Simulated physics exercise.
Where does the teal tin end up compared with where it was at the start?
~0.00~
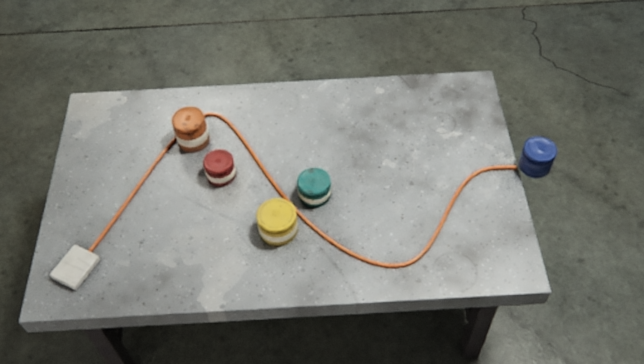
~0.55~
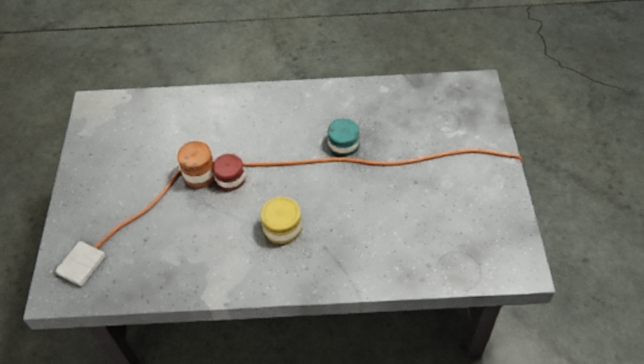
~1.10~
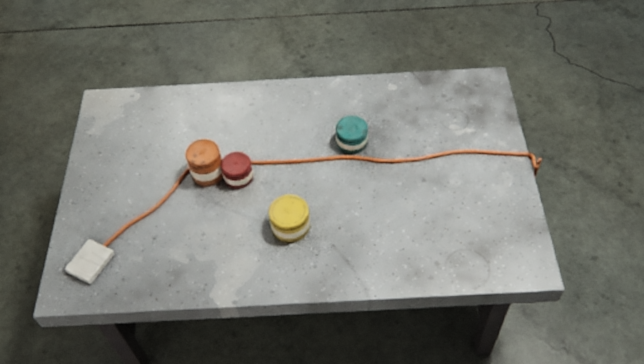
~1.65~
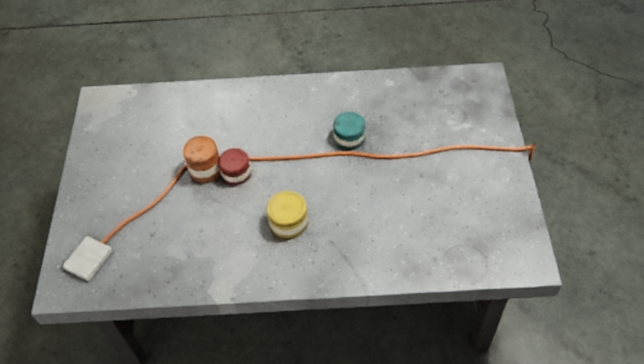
It starts close to the yellow canister, and ends farther to the right and nearer the back edge of the table, with a clear gap between the two.
